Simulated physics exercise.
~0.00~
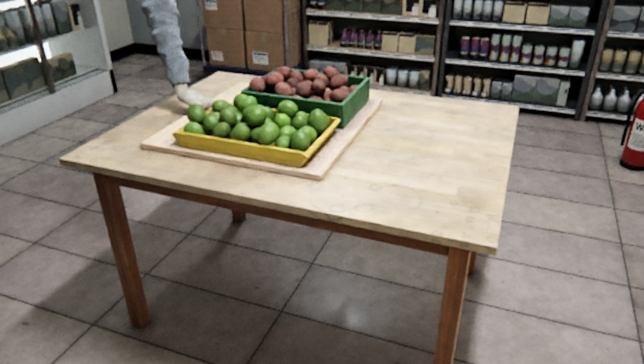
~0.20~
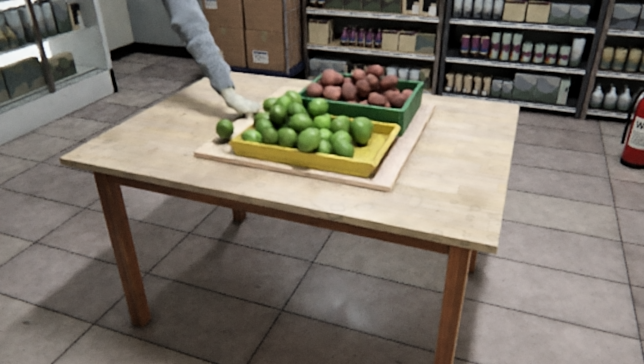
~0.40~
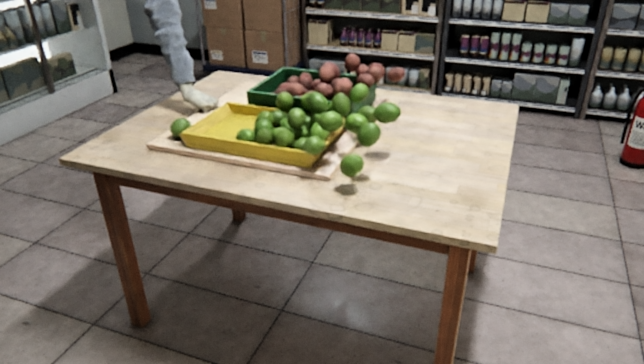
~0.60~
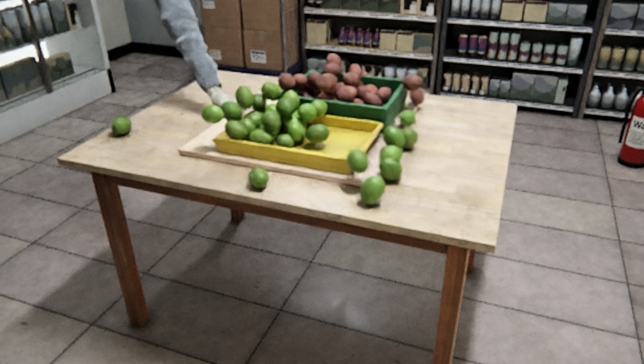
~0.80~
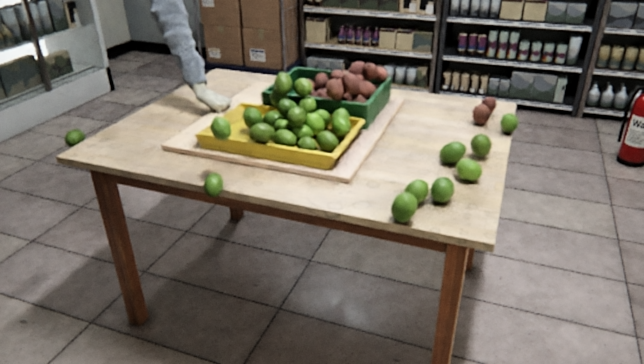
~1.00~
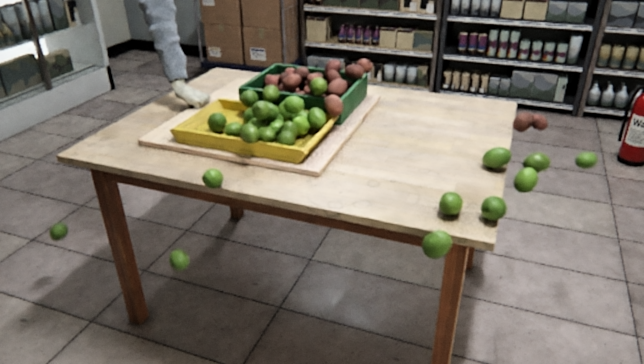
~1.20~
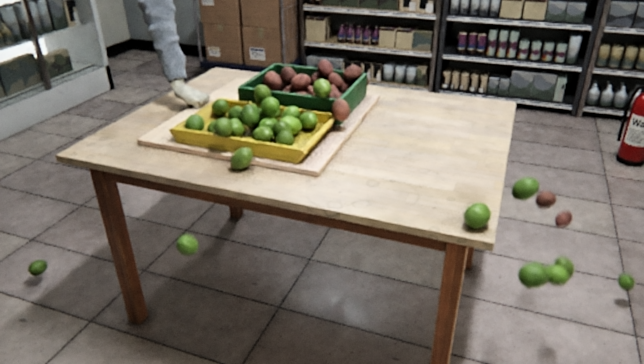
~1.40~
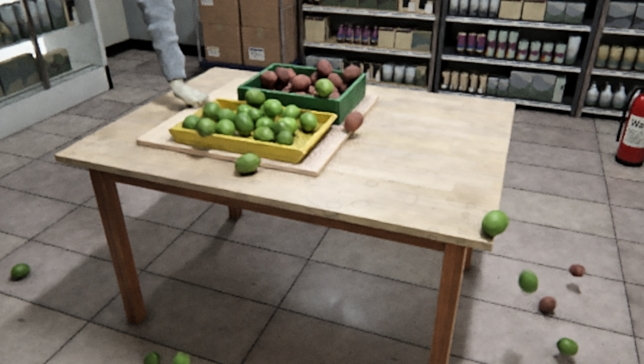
In a shop, a hand shakes two crates on a table, spilling limes and potatoes floorward.
